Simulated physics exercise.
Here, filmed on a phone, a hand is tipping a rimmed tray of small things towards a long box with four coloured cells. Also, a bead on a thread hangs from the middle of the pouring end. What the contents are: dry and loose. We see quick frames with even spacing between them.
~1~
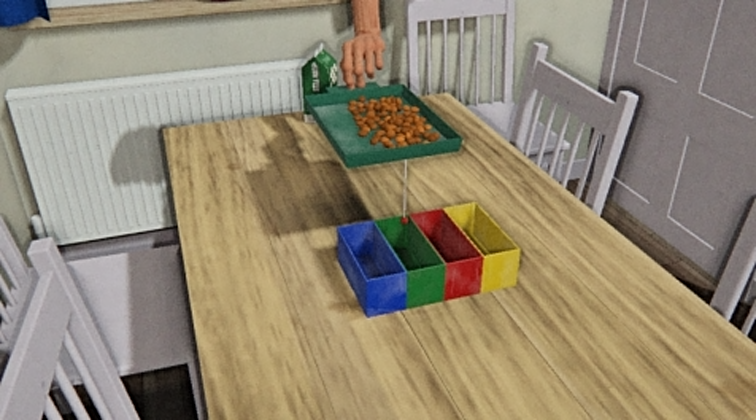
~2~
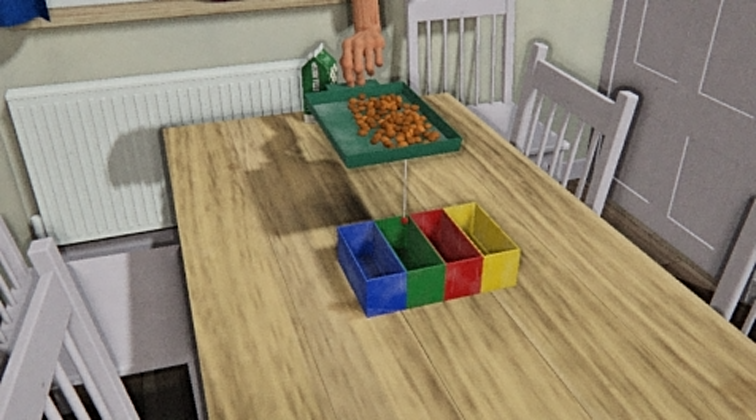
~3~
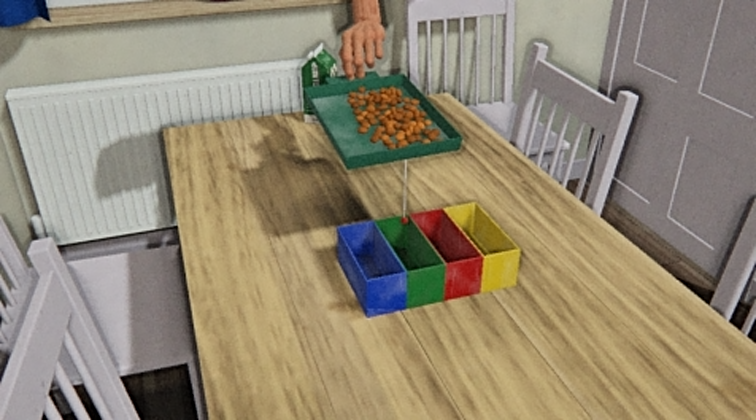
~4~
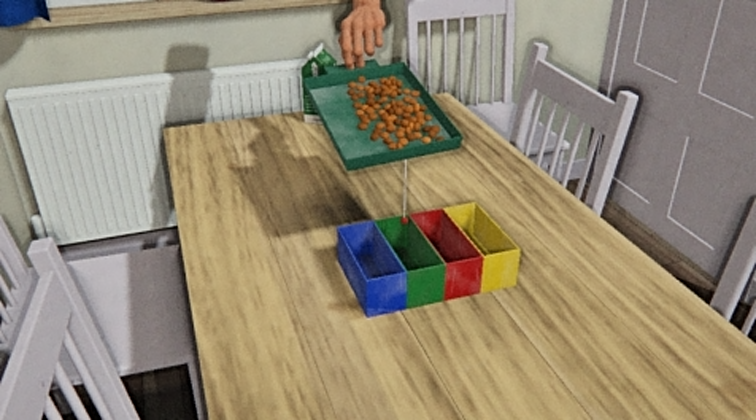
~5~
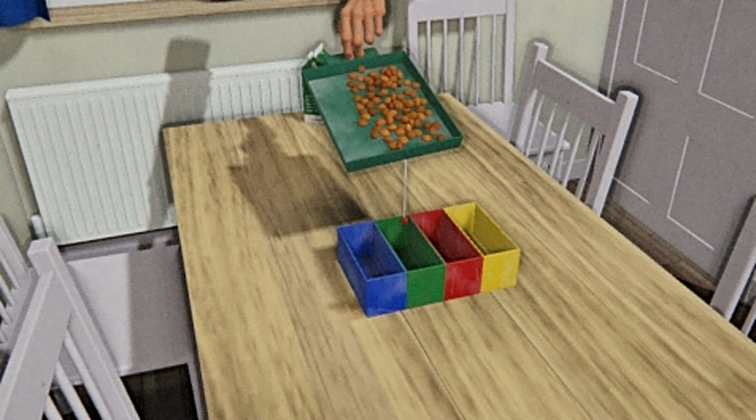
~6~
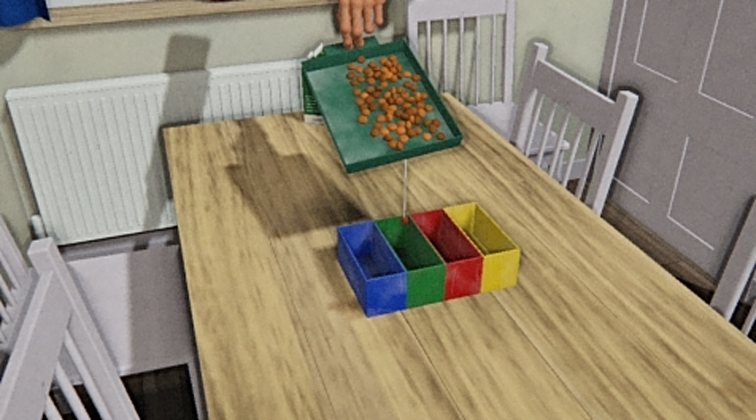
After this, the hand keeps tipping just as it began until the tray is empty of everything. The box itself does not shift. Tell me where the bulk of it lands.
The bulk lands in the blue cell.
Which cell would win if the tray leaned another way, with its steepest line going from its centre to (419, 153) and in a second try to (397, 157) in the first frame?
Red, then green.
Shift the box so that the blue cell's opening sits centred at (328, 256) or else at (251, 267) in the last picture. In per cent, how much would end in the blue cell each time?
10 %, 0 %.
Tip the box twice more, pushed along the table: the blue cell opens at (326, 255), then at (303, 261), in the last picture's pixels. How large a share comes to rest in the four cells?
First placement near 100 percent, second near 100 percent.
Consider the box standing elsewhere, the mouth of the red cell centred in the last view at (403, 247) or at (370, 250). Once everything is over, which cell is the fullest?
Green first, the cell in red second.
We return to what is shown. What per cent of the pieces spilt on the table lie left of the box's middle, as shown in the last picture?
Estimate: About 100 in every hundred.
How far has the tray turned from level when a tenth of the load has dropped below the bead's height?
Around 85°, give or take.
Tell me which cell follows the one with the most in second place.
Ranked second: The cell in green.
Soon after the last picture, tray tipped steeply; all on the tray.
A little later, tray tipped past a quarter turn; about a quarter on the tray; about a third in the blue cell; a small part in the green cell; about a third falling or outside the box.
Later still, tray tipped past a quarter turn; about two thirds in the blue cell; about a quarter in the green cell; a stray few in the red cell; a small part falling or outside the box.
At rest, tray tipped past a quarter turn; about two thirds in the blue cell; about a quarter in the green cell; a stray few in the red cell; none in the yellow cell; a small part outside the box.
